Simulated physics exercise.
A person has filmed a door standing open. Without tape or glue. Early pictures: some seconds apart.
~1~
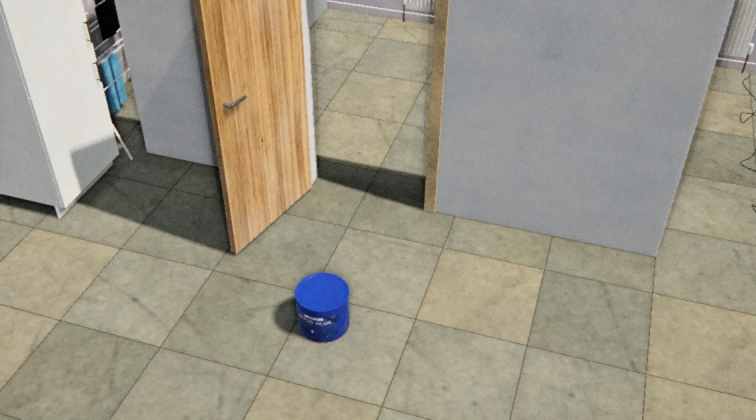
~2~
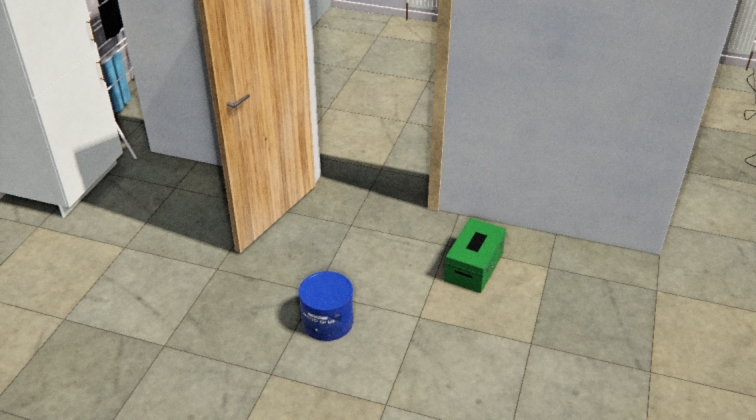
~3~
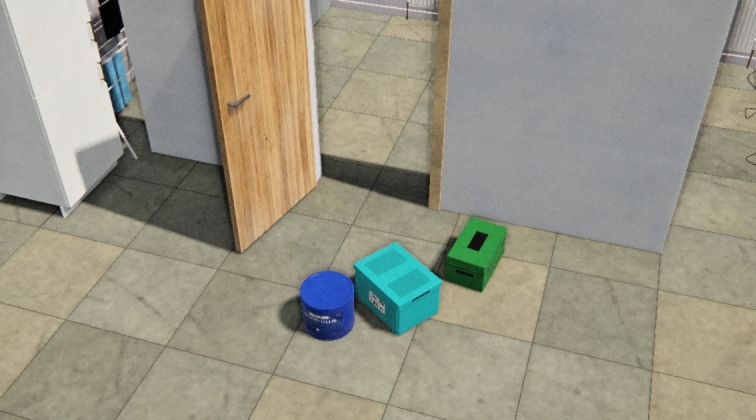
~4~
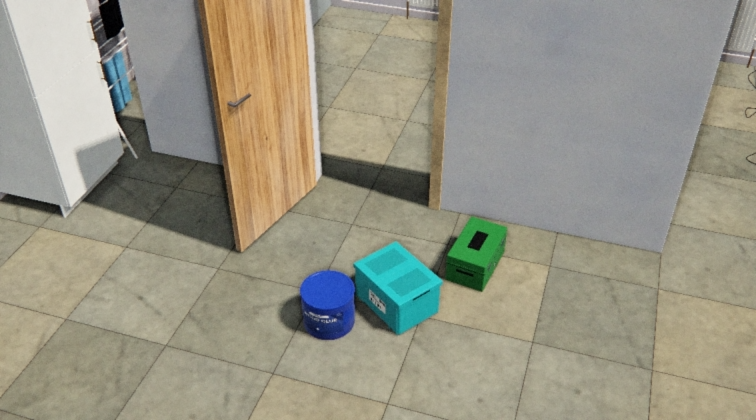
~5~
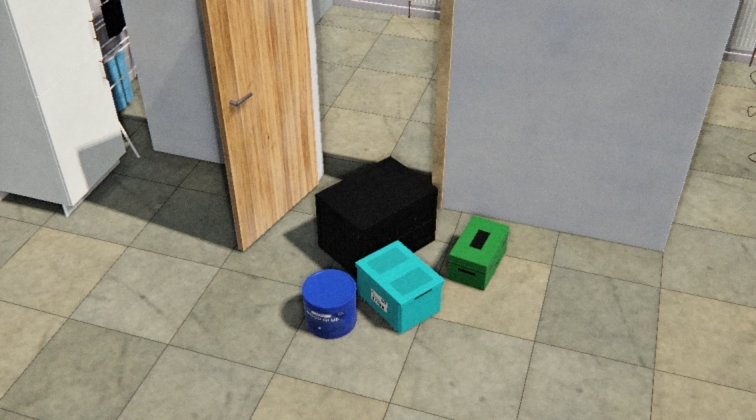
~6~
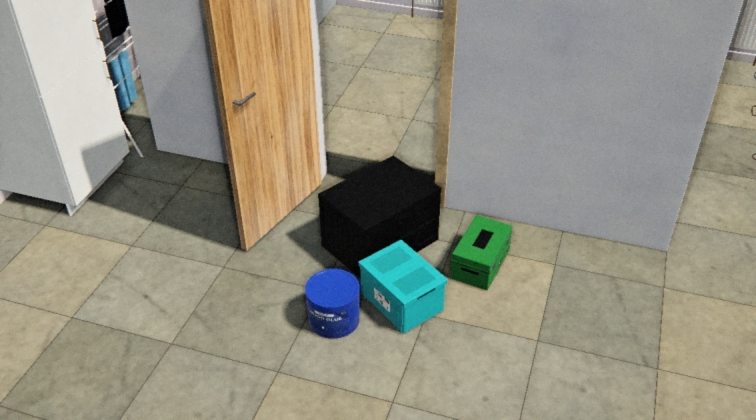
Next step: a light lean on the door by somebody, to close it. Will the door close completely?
No.
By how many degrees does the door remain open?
It comes to about 70°.
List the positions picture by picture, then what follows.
In the first picture, door wide open and still.
In the second picture, door wide open and still; blue pail (327, 306); green toolbox (475, 255).
In the third picture, door wide open and still; turquoise tote (397, 289); blue pail (328, 306).
In the fourth picture, door wide open and still; green toolbox (477, 253); turquoise tote (397, 288).
In the fifth picture, door wide open and still; blue pail (330, 304); green toolbox (479, 252).
In the sixth picture, door wide open and still; black chest (380, 217); turquoise tote (402, 287).
Then, 0.60 s later than the last frame, door 96° open.
Then, 1.00 s later than the last frame, door 82° open.
Then, 1.30 s later than the last frame, door 70° open.
When it is over, door 68° open; all 4 as before. End places, in pixels of the last picture, black chest near (382, 217).
